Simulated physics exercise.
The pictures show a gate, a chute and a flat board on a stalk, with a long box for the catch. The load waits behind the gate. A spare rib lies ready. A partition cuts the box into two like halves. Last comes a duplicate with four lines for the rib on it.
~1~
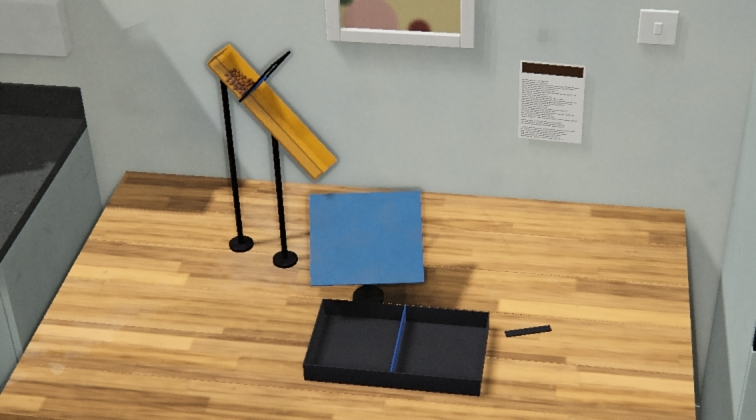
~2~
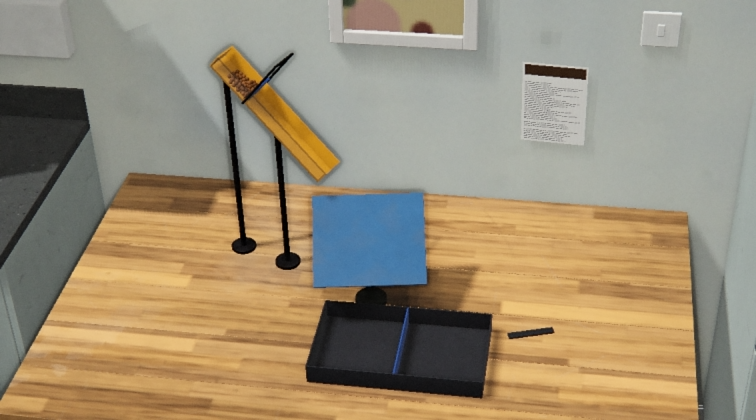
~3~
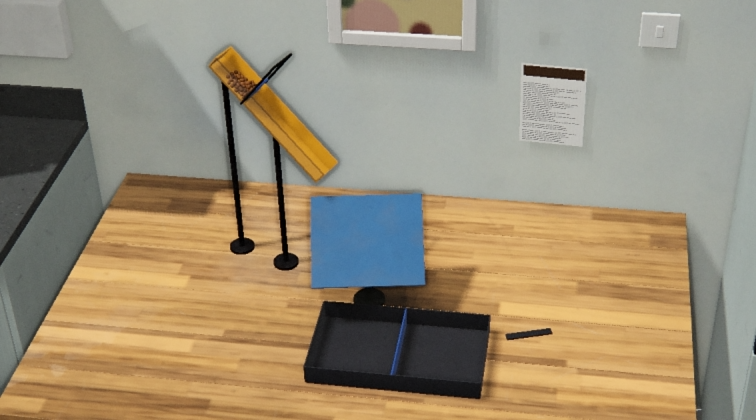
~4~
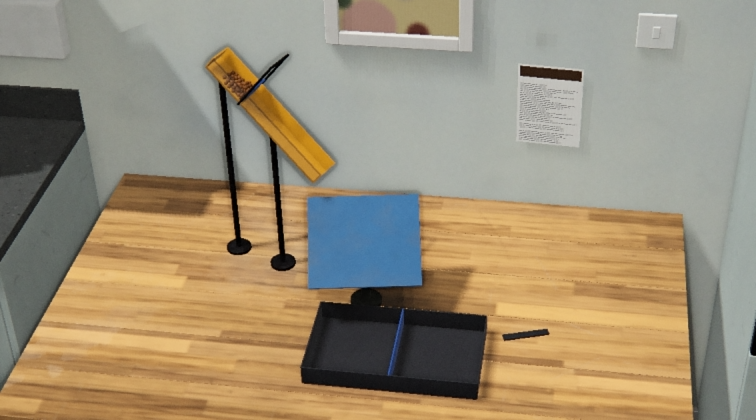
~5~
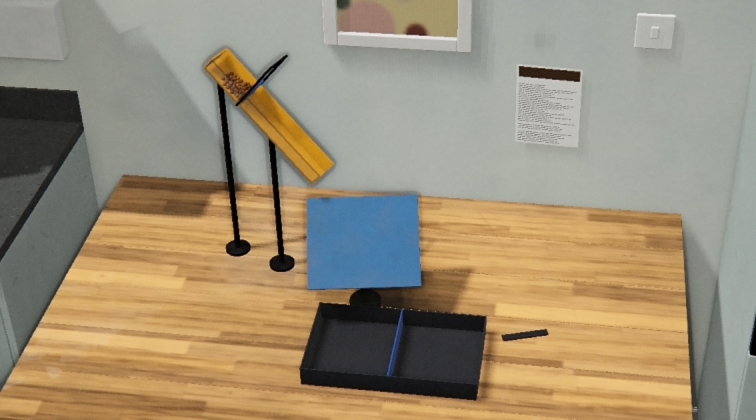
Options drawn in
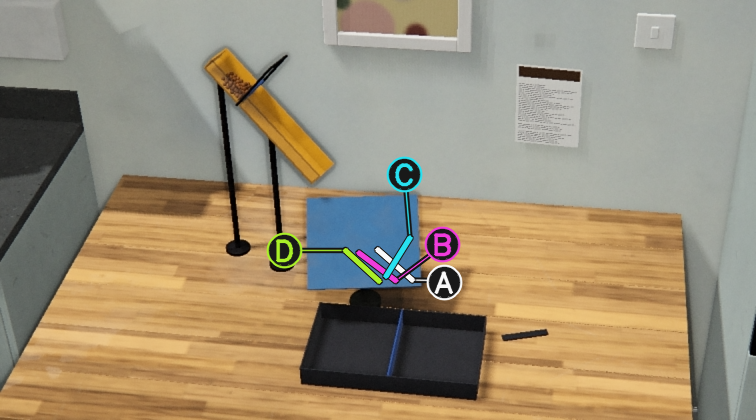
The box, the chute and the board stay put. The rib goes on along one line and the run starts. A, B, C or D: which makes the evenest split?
Go for A.
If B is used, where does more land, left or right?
The right half.
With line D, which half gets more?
The right half.
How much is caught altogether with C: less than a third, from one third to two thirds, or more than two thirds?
More than two thirds.
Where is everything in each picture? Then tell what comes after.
In the first frame, load behind the gate at (244, 85), cereal balls; lip of the chute at (322, 174), sloping fairly steeply.
In the second frame, middle of the board at (369, 239), tilted fairly steeply; middle of its low edge at (370, 286); of its high edge at (368, 194).
In the third frame, front corners of the box at (304, 367) and (480, 383); front end of its middle wall at (391, 375); gate still shut at (260, 86).
In the fourth frame, middle of the load at (243, 87); lip at (320, 177).
In the fifth frame, middle of the load at (241, 88); lip at (319, 178).
On the marked copy, line A from (377, 249) to (412, 280); line B from (358, 252) to (395, 280); line C from (409, 237) to (386, 276); line D from (345, 250) to (379, 281).
If A is chosen, of what is caught, about half in the left half, about half in the right.
If B is chosen, of what is caught, about a quarter in the left half, most in the right.
If C is chosen, of what is caught, nearly all in the left half, a small part in the right.
If D is chosen, of what is caught, a small part in the left half, nearly all in the right.
